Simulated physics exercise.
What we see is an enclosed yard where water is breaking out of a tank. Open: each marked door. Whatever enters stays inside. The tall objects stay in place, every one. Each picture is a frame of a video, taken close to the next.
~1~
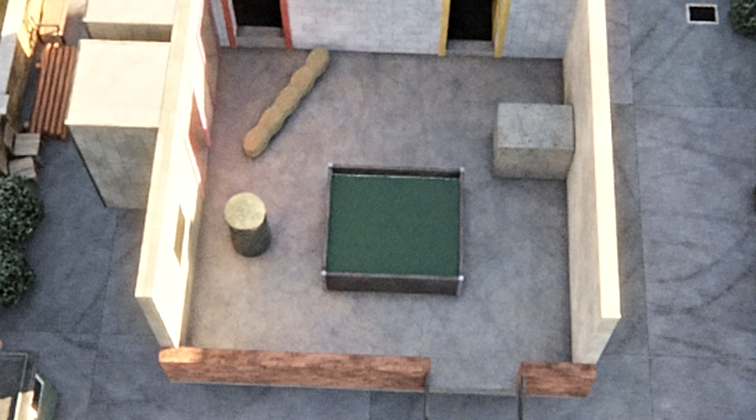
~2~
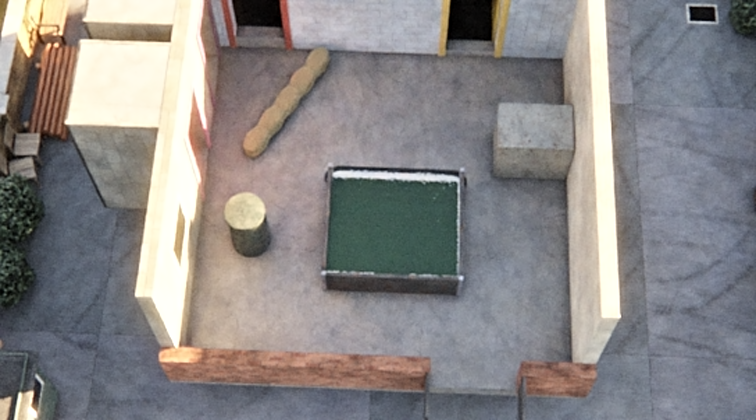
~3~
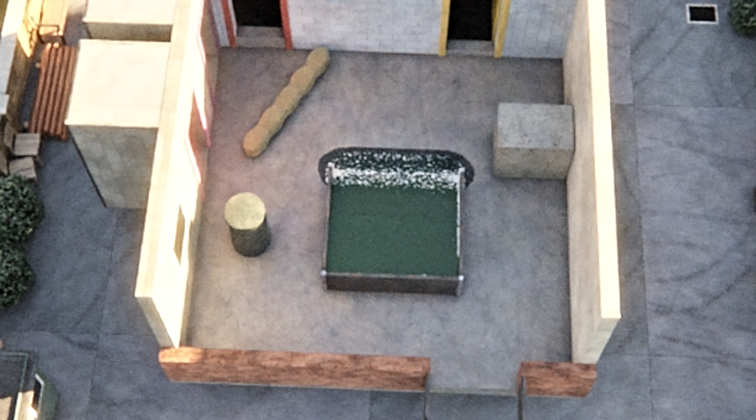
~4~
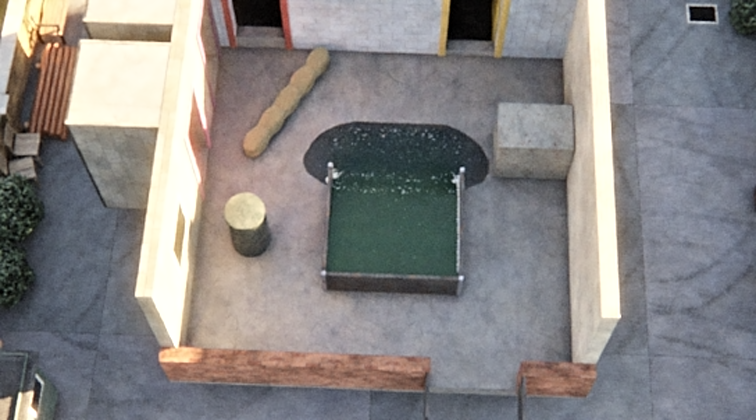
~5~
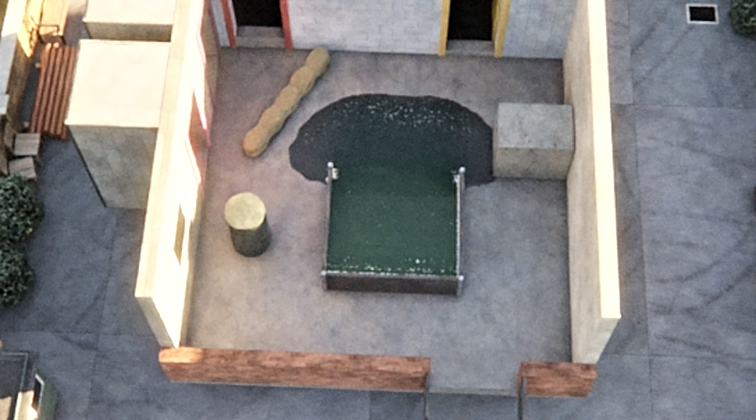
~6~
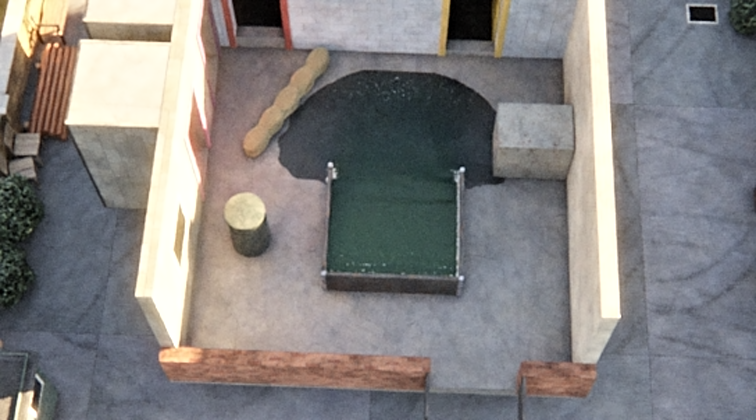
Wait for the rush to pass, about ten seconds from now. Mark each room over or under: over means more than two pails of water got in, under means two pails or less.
Pink door: Under, purple door: Under, red door: Under, yellow door: Over.
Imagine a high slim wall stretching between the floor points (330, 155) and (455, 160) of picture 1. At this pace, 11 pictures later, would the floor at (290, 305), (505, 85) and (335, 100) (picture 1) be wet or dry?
Log, spots one to three: Spared; swamped; swamped.
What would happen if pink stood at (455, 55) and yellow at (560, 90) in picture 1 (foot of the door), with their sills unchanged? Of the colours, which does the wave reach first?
It is the one in pink.
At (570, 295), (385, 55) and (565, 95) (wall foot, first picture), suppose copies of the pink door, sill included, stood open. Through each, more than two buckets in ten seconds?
In order, the new doors go: Undershoots, overshoots, overshoots.
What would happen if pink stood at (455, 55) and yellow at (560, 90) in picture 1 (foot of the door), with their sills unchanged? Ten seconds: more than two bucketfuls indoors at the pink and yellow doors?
Short version: The pink one tops the limit and the yellow one tops the limit.
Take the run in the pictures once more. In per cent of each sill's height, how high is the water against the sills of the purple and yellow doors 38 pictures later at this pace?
Respectively about 10 and 120 per cent.
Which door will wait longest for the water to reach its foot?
That would be the one in pink.
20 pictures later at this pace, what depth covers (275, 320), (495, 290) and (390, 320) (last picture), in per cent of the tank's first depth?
About 0 per cent, then 0 per cent, then 0 per cent.
A moment on, water covers 30 % of the floor; the pink door not reached, the purple door not reached, the red door not reached, the yellow door under two buckets in.
Next, water covers 35 % of the floor; the pink door not reached, the purple door not reached, the red door wet at the sill, nothing in, the yellow door over two buckets in.
Then, water covers 40 % of the floor; the pink door wet at the sill, nothing in, the purple door wet at the sill, nothing in, the red door wet at the sill, nothing in, the yellow door far over two buckets in.
Later, water covers 70 % of the floor; the pink door wet at the sill, nothing in, the purple door wet at the sill, nothing in, the red door wet at the sill, nothing in, the yellow door far over two buckets in.
In the end, water covers 90 % of the floor; the pink door wet at the sill, nothing in, the purple door wet at the sill, nothing in, the red door wet at the sill, nothing in, the yellow door far over two buckets in.
